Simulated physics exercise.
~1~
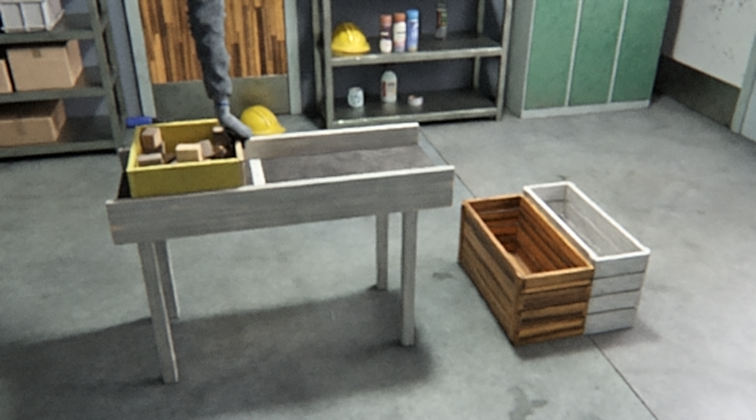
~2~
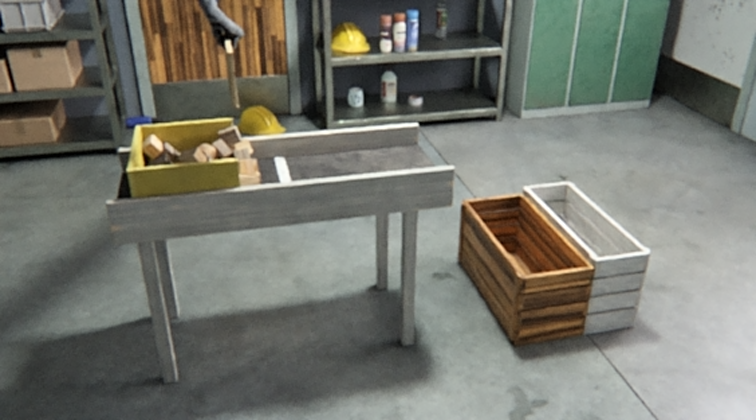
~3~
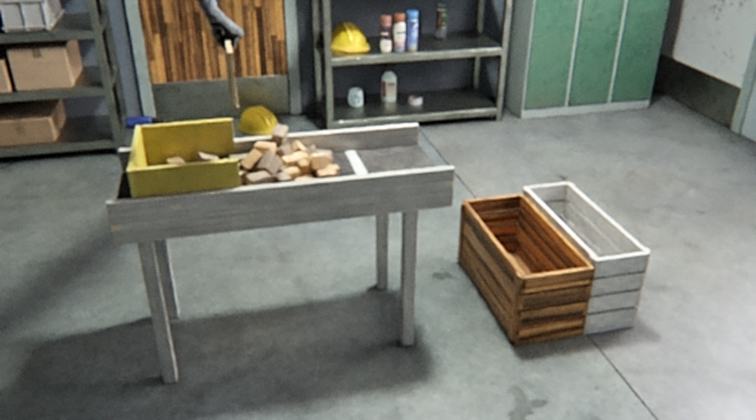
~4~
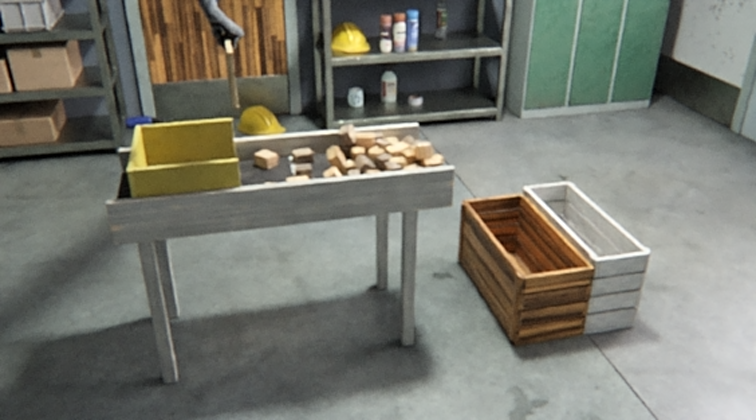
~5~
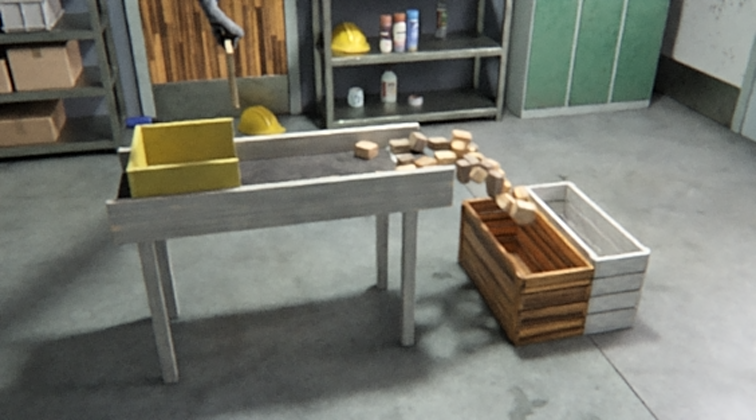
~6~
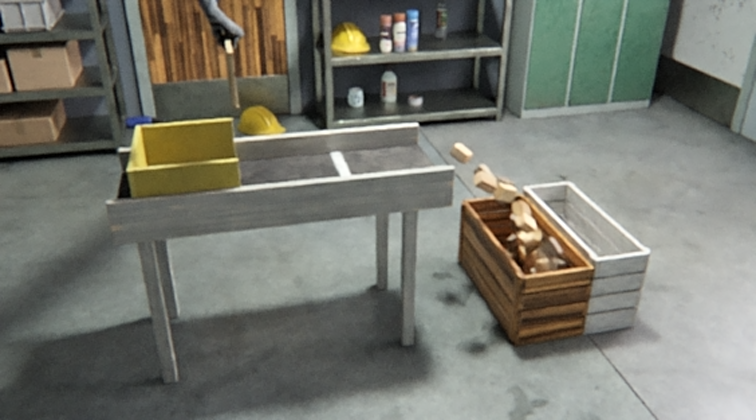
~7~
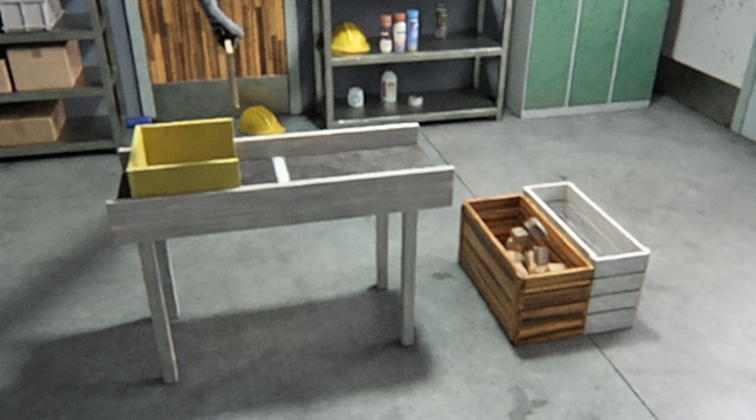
A gray mechanical arm lifts a gate away from a yellow pen of timber offcuts at the left end of a raised belt in a workshop. The wooden pieces spill out of the pen and ride to the right in a loose, spreading heap, while the arm stays raised behind. Reaching the far end, they pour off the edge and arc down toward a brown wooden bin standing beside a white tote. The last stragglers tumble in after the rest. At the end the belt and pen are empty, the offcuts lie piled in the wooden bin, and the white tote holds none.
